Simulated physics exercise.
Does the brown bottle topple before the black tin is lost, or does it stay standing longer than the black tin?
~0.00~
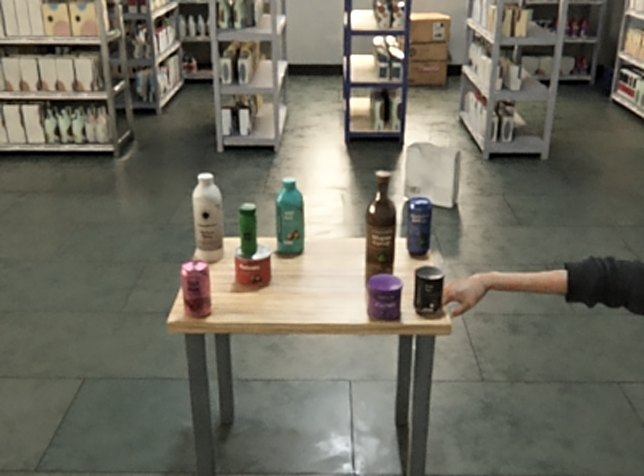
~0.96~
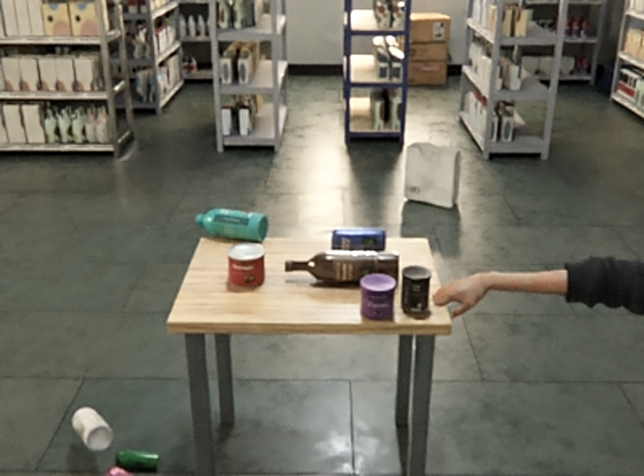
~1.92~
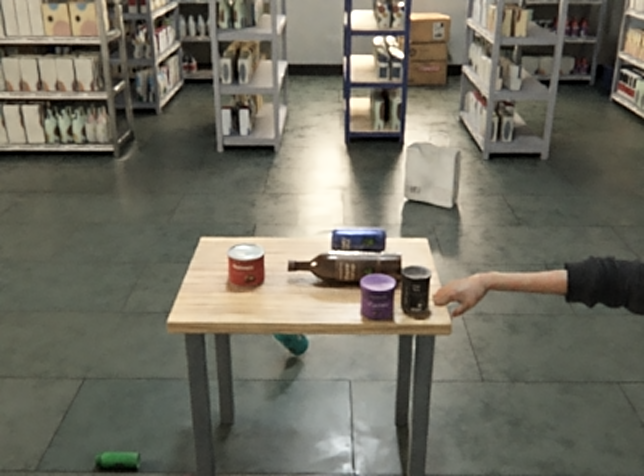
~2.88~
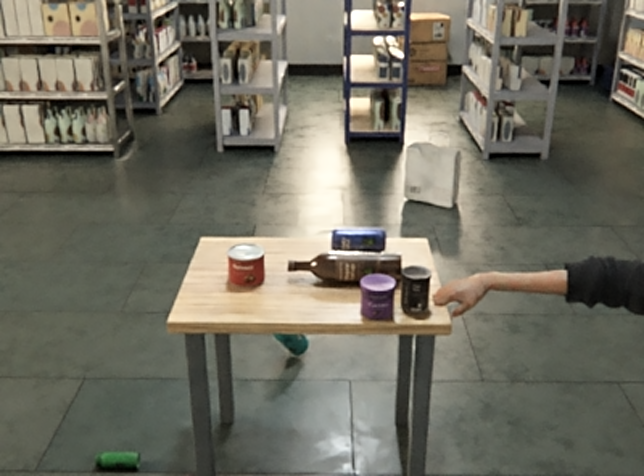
The brown bottle topples first, ending on its side on the table. The black tin is never lost and stays upright near the right edge.
At first, bottles, cans and tins stand on a small wooden table in a room lined with shelves, while a hand reaches in to its right edge. Then the upright group is upset, and the white bottle, green shaker and pink can end up on the floor at the lower left. The brown bottle and blue can topple onto their sides on the tabletop, and the turquoise bottle lies at the back edge before it drops to the floor behind the table. The white bottle and pink can pass out of view. Finally everything is still, with the red tub, purple tin and black tin upright beside the two toppled items.
